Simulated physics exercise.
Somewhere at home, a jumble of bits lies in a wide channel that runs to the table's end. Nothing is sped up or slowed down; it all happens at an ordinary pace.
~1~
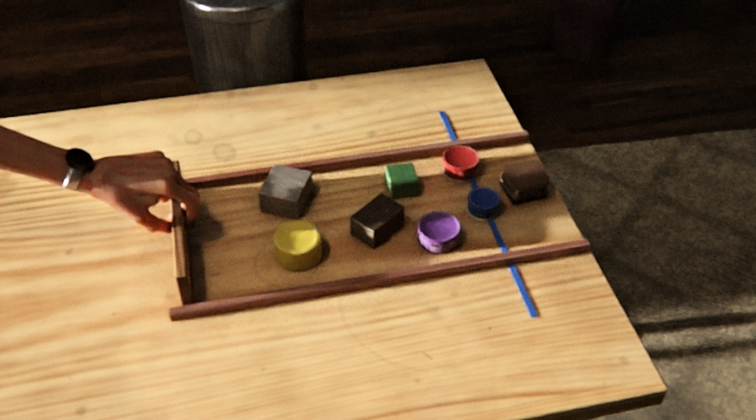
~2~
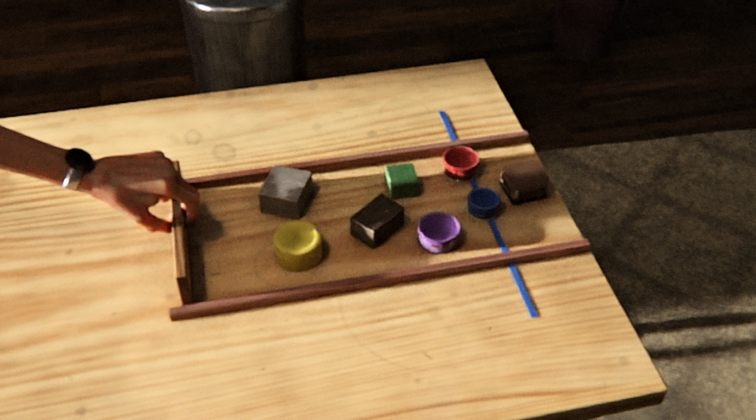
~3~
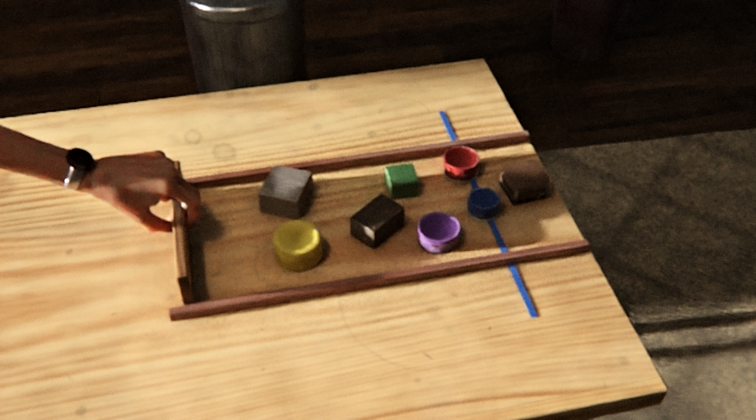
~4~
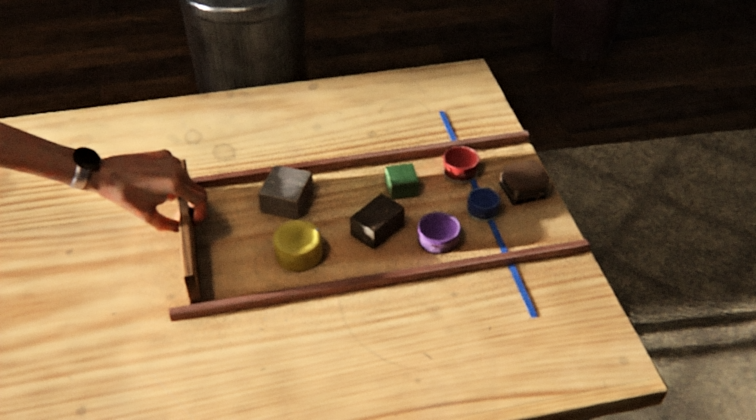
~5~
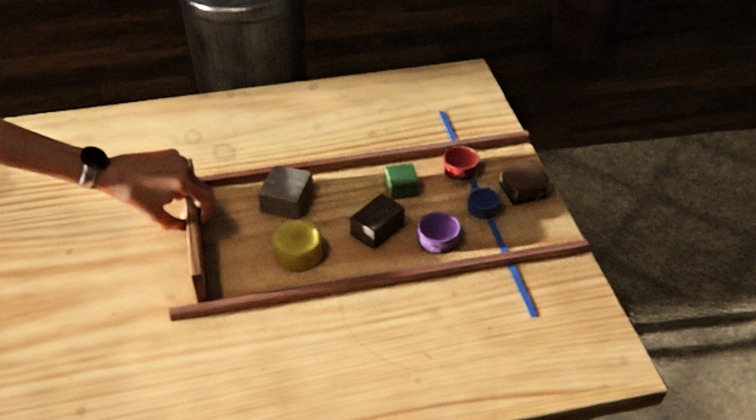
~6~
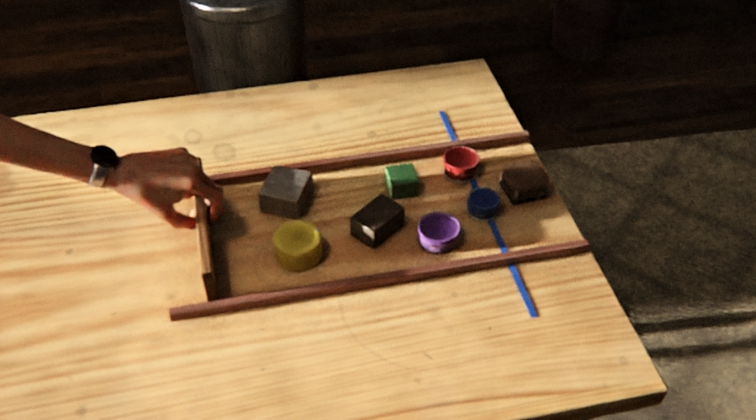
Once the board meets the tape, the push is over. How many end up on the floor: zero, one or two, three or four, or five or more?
The count that falls off is a single one or a pair.
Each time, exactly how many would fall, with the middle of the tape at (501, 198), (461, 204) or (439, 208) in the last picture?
2, 0, 0.
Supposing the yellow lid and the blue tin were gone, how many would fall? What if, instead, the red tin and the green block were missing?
That gives 1 in the first case, then 1 in the second.
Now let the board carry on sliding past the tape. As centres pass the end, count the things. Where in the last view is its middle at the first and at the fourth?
Around (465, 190); afterwards around (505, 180).
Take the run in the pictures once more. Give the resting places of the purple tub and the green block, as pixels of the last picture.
Approximately (542, 230) for one, approximately (515, 150) for the other.
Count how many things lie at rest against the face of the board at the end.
That makes 2.
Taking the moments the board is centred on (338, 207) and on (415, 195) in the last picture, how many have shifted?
The first count is 3, and then it's 7.
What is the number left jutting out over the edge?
So the number is 0.
Soon after, none off yet; brown case at rest near (525, 183); blue tin at rest near (483, 205); red tin at rest near (461, 164).
By the end, the number that fall off is one or two; fallen, red tin and brown case.
